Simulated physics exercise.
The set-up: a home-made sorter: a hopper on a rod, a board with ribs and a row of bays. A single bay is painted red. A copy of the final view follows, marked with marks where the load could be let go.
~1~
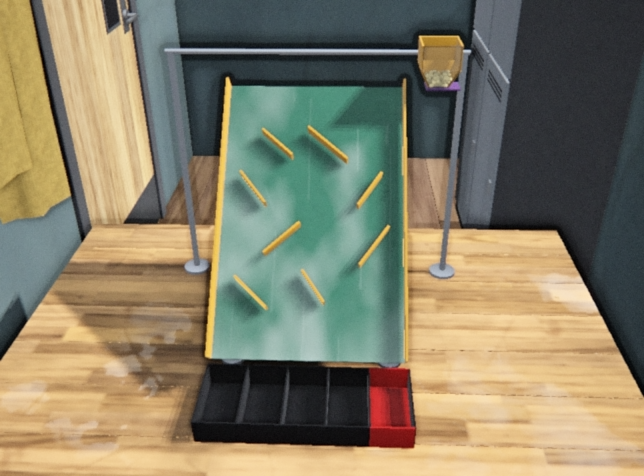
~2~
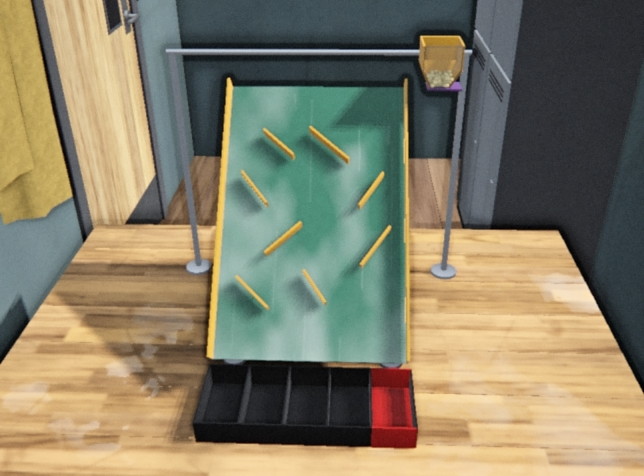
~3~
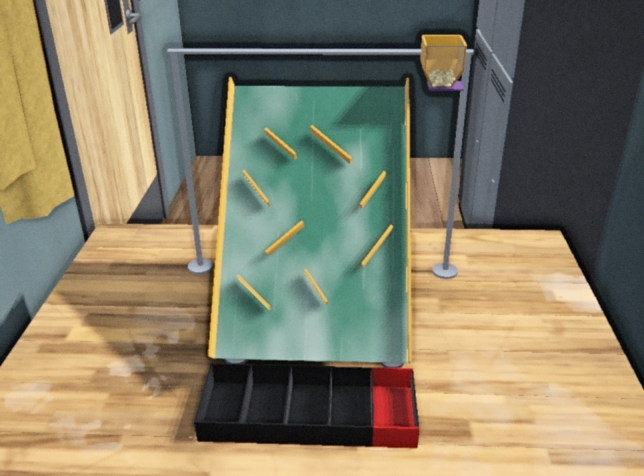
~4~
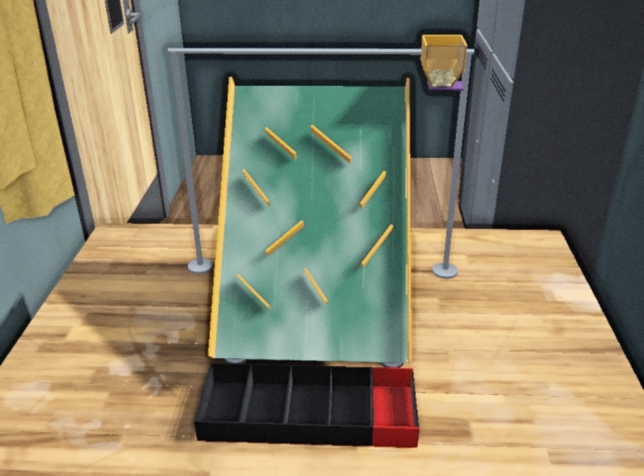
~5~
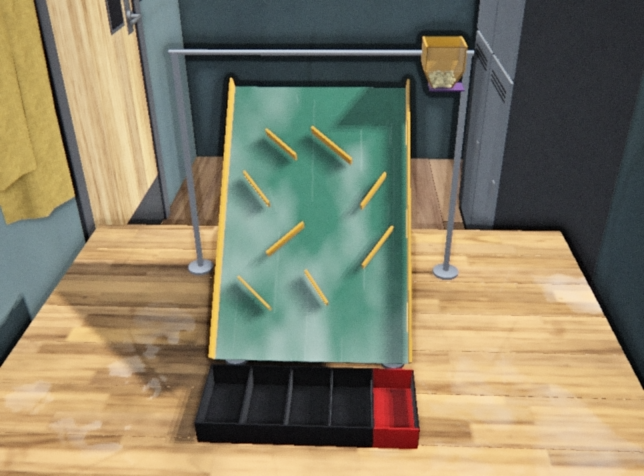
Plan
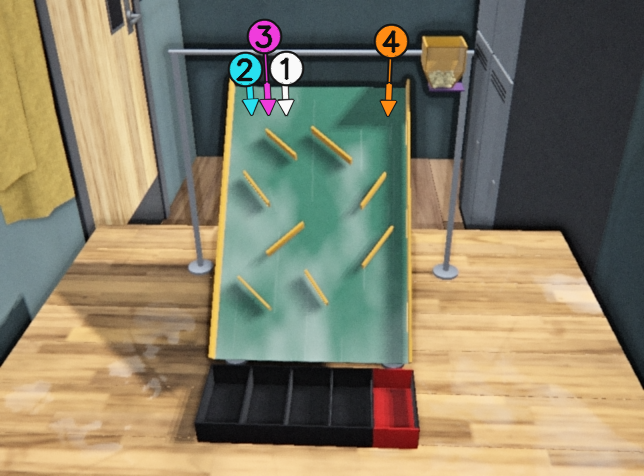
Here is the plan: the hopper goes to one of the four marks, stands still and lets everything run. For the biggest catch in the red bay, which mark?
4 beats the others.
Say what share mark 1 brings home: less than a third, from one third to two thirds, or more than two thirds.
It is less than a third.
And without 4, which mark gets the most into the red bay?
1.
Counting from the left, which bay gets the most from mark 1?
It is the fourth one.
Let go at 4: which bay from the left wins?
The fifth.
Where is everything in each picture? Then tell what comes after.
Hopper at (438, 78), soya beans, door shut, in the first frame.
Ribs (264, 129) to (293, 154), (310, 126) to (349, 159), (242, 171) to (266, 202), in the second frame.
Ribs (361, 204) to (385, 172), (266, 252) to (302, 221), (363, 264) to (392, 225), in the third frame.
Ribs (237, 275) to (269, 306), (305, 269) to (327, 302), in the fourth frame.
Red bay at (396, 437), number 5 of 5 from the left, in the fifth frame.
On the marked copy, mark 1 meets the board at (286, 109); mark 2 meets the board at (251, 109); mark 3 meets the board at (268, 109); mark 4 meets the board at (388, 110).
With 1, about a quarter in the red bay, about two thirds in other bays, a small part outside the box.
With 2, a small part in the red bay, most in other bays, a small part outside the box.
With 3, a small part in the red bay, most in other bays, a small part outside the box.
With 4, about two thirds in the red bay, about a third in other bays.
